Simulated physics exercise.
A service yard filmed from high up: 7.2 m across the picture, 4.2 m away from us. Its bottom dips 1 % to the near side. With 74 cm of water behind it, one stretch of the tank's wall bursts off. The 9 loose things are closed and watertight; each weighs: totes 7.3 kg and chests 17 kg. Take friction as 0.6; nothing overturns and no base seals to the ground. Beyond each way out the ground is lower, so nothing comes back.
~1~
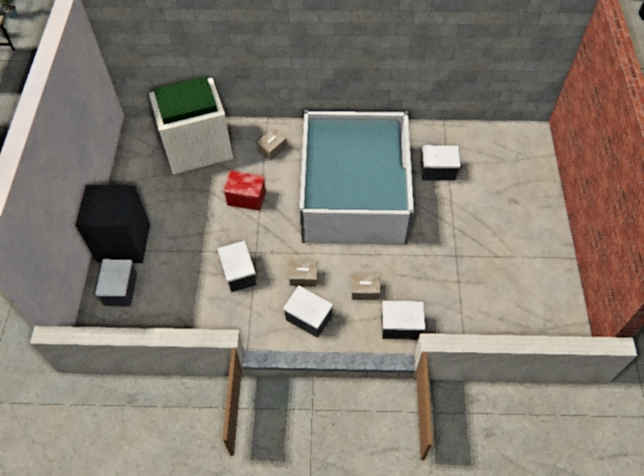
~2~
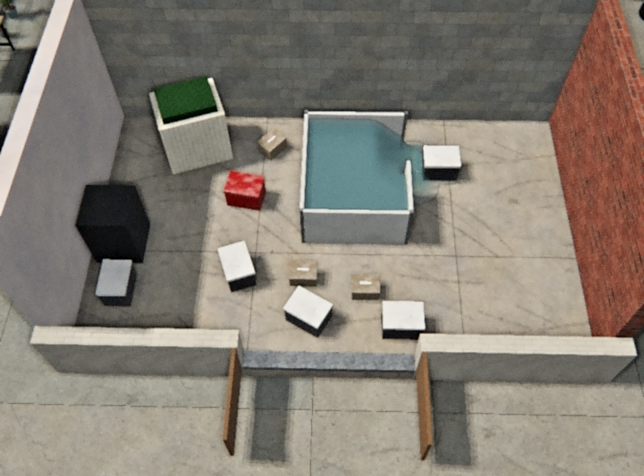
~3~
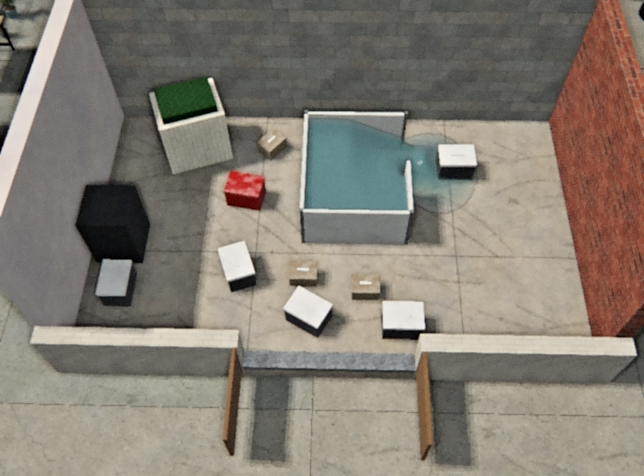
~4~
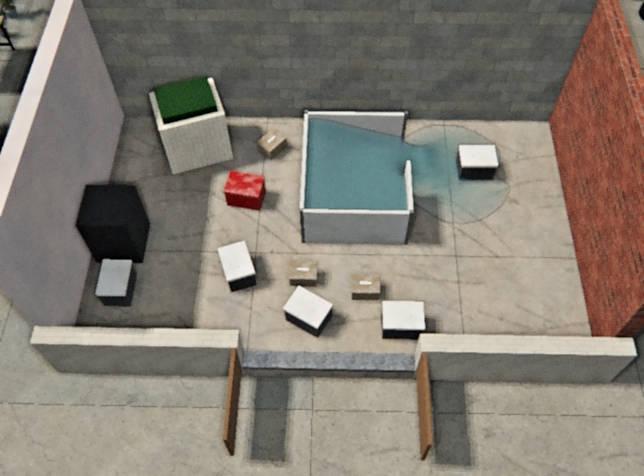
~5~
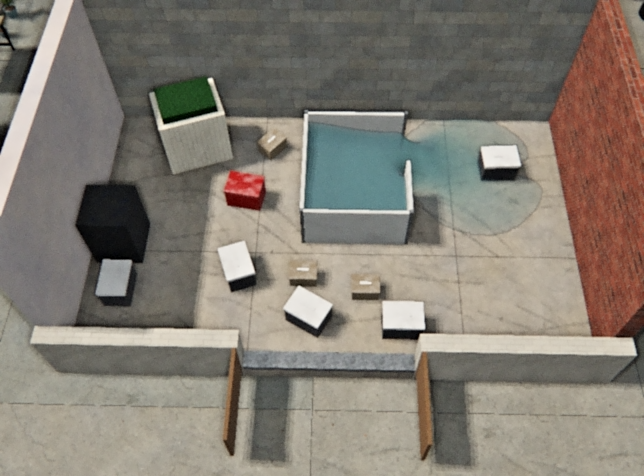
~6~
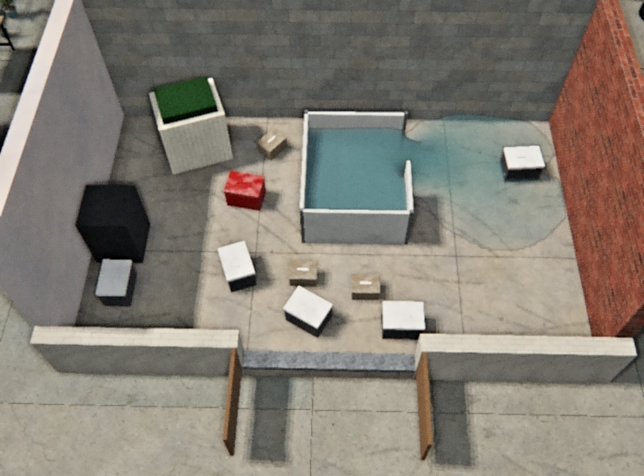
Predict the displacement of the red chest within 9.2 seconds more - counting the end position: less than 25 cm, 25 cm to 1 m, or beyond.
The red chest holds its place.
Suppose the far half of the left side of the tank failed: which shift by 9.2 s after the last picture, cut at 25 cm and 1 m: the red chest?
In that case the red chest gets carried off.
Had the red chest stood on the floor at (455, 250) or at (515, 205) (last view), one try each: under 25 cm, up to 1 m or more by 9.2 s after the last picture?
In that order: It holds its place; it travels far.
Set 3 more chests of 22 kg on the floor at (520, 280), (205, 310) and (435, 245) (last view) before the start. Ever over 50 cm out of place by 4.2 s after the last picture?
In that order: More, under, under.
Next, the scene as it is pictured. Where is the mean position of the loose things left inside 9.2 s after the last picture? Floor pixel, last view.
At about (192, 251).
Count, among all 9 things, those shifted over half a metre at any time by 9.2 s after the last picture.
6 of them.
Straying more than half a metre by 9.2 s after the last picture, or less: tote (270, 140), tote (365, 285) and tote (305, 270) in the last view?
In turn: Short of it, past it, over.
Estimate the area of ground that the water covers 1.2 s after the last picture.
Some 10.5 m2.
Then, 1.2 s after the last picture the red chest is near (244, 183), 0.0 m from its start, aground; 0 of 9 are out; 1 afloat.
Then, 3.8 s after the last picture the red chest is near (244, 183), 0.0 m from its start, aground; 0 of 9 are out; 1 afloat.
Then, 6.2 s after the last picture the red chest is near (244, 183), 0.0 m from its start, aground; 0 of 9 are out; 1 afloat.
Then, 9.2 s after the last picture the red chest is near (244, 183), 0.0 m from its start, aground; 0 of 9 are out; 4 afloat.
